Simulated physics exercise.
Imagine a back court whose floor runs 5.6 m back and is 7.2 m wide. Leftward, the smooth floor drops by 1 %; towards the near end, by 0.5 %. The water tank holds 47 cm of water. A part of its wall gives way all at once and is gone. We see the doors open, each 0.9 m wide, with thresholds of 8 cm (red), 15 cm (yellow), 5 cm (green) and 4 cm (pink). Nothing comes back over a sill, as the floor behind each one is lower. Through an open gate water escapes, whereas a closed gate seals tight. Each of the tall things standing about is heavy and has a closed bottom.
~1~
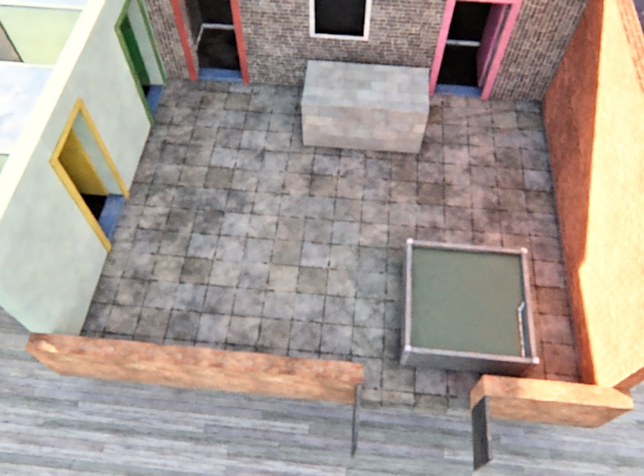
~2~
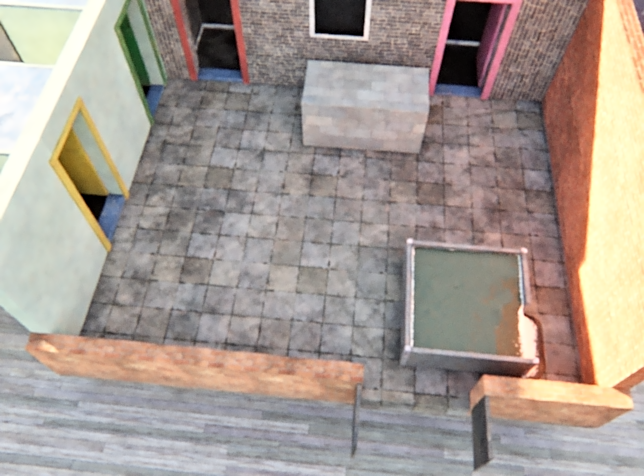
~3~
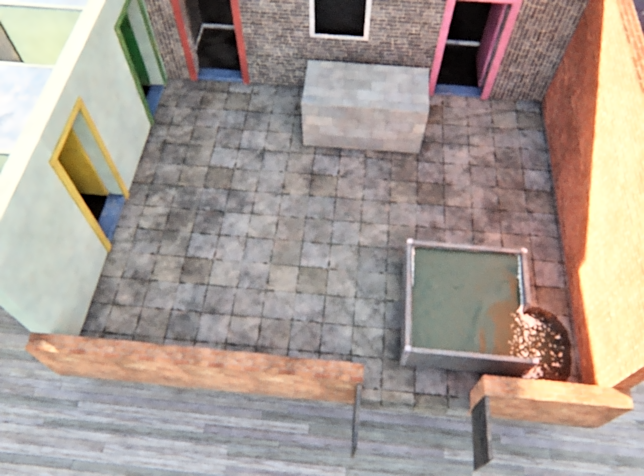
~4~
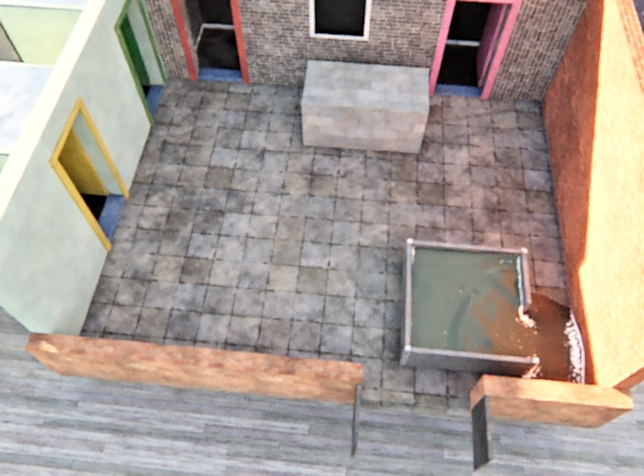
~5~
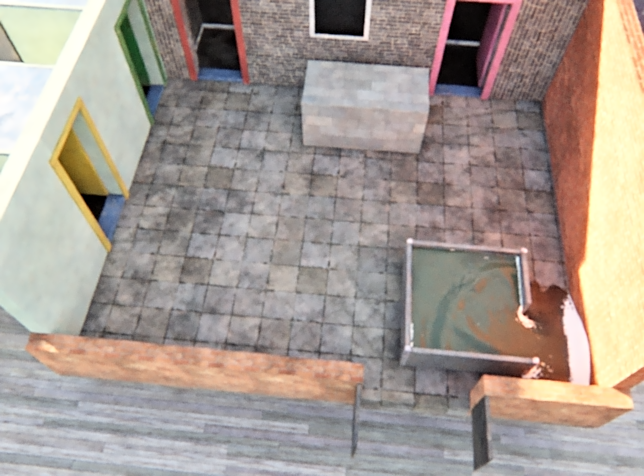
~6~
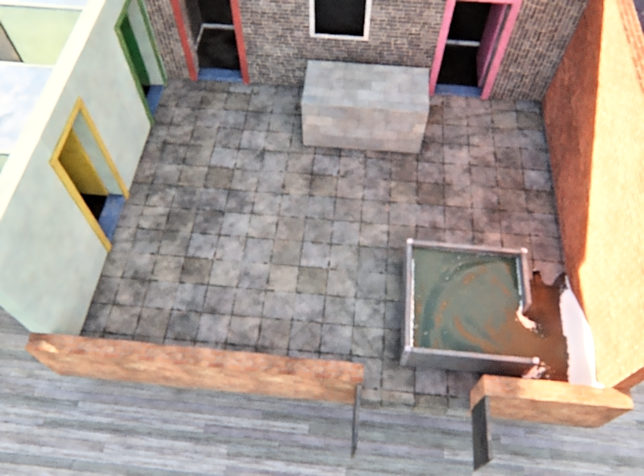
A walled back court with a grey paved floor is seen from high above by a camera that stays still. A pale block stands before the brick back wall between red and pink doorways, with yellow and green ones on the left and a square tank of greenish water at lower right. Brown, foaming water bursts from the tank's right side, spreads to the orange wall and splashes against it, while muddy swirls curl inside.
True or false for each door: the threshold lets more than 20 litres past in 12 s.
Red door false, yellow door false, green door false, pink door true.
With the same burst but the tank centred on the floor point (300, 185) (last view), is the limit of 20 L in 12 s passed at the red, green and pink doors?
Checking each door against the limit: Red does not exceed it, green does not exceed it, pink does not exceed it.
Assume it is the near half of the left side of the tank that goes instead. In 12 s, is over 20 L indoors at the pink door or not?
Then: Pink short of it.
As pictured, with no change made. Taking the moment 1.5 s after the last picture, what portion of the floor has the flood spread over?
15 %.
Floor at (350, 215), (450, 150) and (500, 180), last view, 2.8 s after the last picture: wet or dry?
First spot not yet wet, second submerged, third submerged.
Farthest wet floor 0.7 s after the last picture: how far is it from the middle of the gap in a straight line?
Roughly 2.4 m.
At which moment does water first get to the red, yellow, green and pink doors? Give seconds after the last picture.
Red = 6.0 s, yellow = 6.0 s, green = 7.5 s, pink = 2.4 s.
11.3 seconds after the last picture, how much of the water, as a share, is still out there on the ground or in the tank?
Roughly 80 percent.
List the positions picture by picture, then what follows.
Still water, 47 cm deep, in the water tank at (467, 300), in the first picture.
The front is at (535, 375), 0.5 m from the gap at (520, 341); 0.2 m2 of floor is under water; 47 cm left at the back of the water tank, in the second picture.
The front is at (564, 370), 0.7 m from the gap at (520, 341); 0.5 m2 of floor is under water; 47 cm left at the back of the water tank, in the third picture.
The front is at a hidden place, 1.0 m from the gap at (520, 341); 1.0 m2 of floor is under water; 47 cm left at the back of the water tank, in the fourth picture.
Water pours out at (520, 341) and has run 1.1 m, to (567, 297); typically 9 cm deep outside, 47 cm at the water tank's back, in the fifth picture.
The front is at (565, 279), 1.4 m from the gap at (520, 341); 1.2 m2 of floor is under water; 43 cm left at the back of the water tank, in the sixth picture.
Then, 0.7 s after the last picture water covers 5 % of the floor and is deepest (41 cm) near (572, 362); red door not reached, yellow door not reached, green door not reached, pink door not reached.
Then, 1.5 s after the last picture water covers 15 % of the floor and is deepest (31 cm) near (564, 400); red door not reached, yellow door not reached, green door not reached, pink door not reached.
Then, 2.8 s after the last picture water covers 35 % of the floor and is deepest (21 cm) near (564, 400); red door not reached, yellow door not reached, green door not reached, pink door 4 cm at the sill, 1 L in.
Then, 6.3 s after the last picture water covers 40 % of the floor and is deepest (12 cm) near (549, 385); red door 1 cm at the sill, 0 L in, yellow door 1 cm at the sill, 0 L in, green door not reached, pink door 7 cm at the sill, 42 L in.
Then, 11.3 s after the last picture water covers 65 % of the floor and is deepest (7 cm) near (549, 385); red door 1 cm at the sill, 0 L in, yellow door 4 cm at the sill, 0 L in, green door 4 cm at the sill, 1 L in, pink door 4 cm at the sill, 54 L in.
